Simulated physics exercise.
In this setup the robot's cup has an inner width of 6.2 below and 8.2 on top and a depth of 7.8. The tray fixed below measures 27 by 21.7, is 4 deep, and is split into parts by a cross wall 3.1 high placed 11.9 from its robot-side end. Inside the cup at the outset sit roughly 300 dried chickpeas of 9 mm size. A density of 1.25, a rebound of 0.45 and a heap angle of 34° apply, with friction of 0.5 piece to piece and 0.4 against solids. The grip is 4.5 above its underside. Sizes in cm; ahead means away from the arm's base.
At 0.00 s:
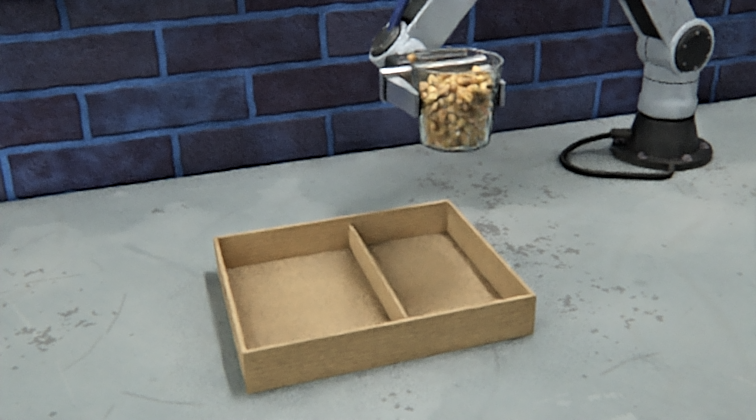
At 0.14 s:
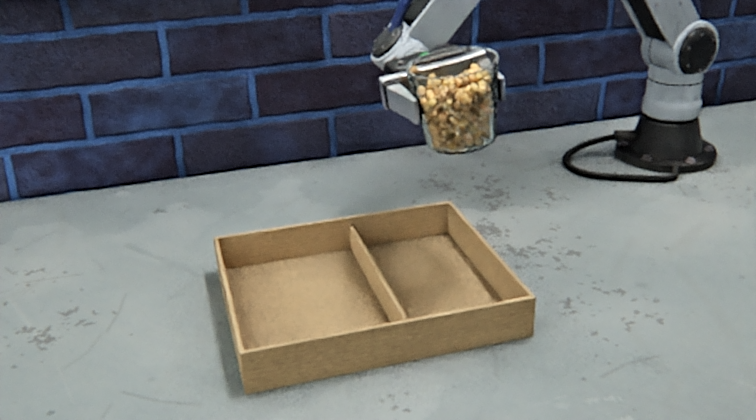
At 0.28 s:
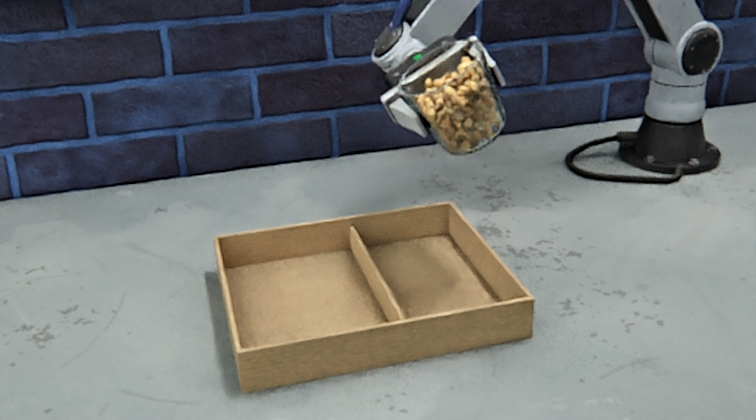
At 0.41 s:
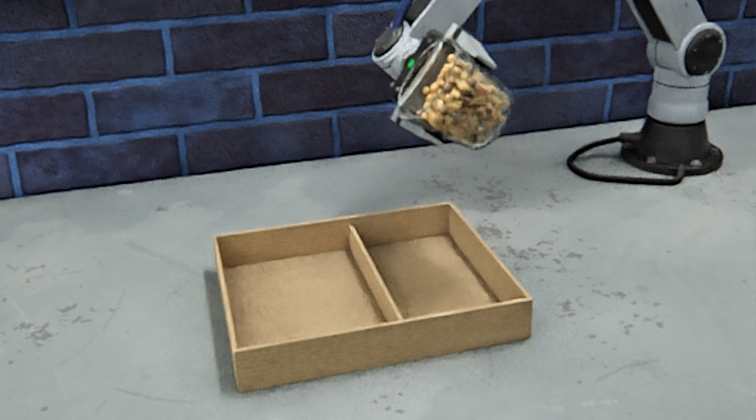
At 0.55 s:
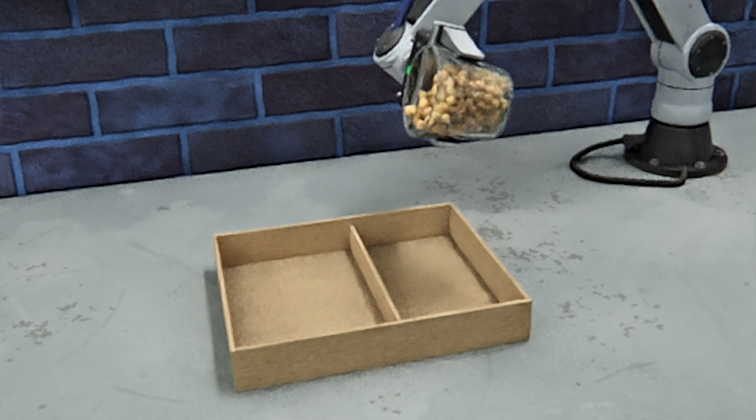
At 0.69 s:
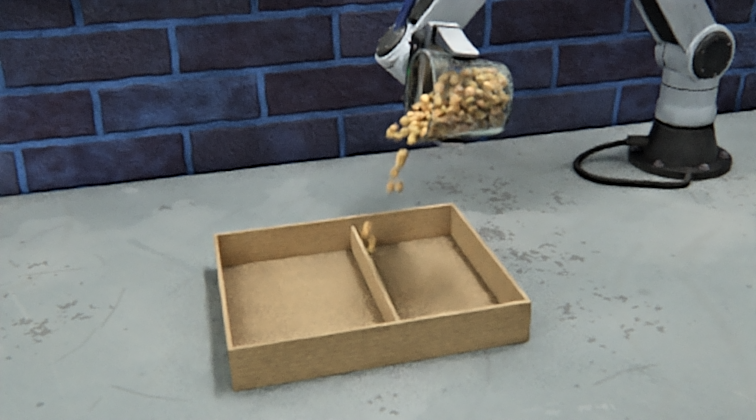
A robot arm held a clear cup of chickpeas above a divided wooden tray and tilted it steadily to the left until it lay almost sideways, and a few chickpeas dropped out toward the tray.
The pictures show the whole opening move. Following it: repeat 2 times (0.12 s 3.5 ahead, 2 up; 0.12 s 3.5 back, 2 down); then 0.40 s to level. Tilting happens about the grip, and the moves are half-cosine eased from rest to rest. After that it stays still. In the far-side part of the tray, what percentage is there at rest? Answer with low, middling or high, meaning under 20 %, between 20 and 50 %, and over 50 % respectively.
High.
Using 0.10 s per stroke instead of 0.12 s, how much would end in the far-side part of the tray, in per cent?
It would come to roughly 90 %.
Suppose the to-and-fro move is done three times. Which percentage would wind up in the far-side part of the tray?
80 per cent or so.
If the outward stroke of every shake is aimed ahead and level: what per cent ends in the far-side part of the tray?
Some 70 in a hundred.
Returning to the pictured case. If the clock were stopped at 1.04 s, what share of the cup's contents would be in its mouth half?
Around 60 in a hundred.
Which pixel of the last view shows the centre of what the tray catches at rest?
Approximately (320, 302) in pixels.
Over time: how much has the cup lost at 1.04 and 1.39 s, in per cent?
I'd put it near 75 percent first and near 95 percent later.
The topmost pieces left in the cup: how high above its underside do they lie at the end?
2.0 cm.
After 1.04 s, tilted 82° forward, highest piece 22 above the table; 191 in the far-side part, 70 in the cup, 32 in the robot-side part, 12 in flight or on a rim.
After 1.39 s, tilted 33° forward, highest piece 21 above the table; 235 in the far-side part, 48 in the robot-side part, 20 in the cup, 1 on the table or floor, 1 in flight or on a rim.
After 1.77 s, level, highest piece 19 above the table; 236 in the far-side part, 48 in the robot-side part, 20 in the cup, 1 on the table or floor.
After 2.82 s, level, highest piece 19 above the table; 236 in the far-side part, 48 in the robot-side part, 20 in the cup, 1 on the table or floor.
In the end, 236 in the far-side part, 48 in the robot-side part, 20 in the cup, 1 on the table or floor. That is 77 % in the far-side part of the tray.
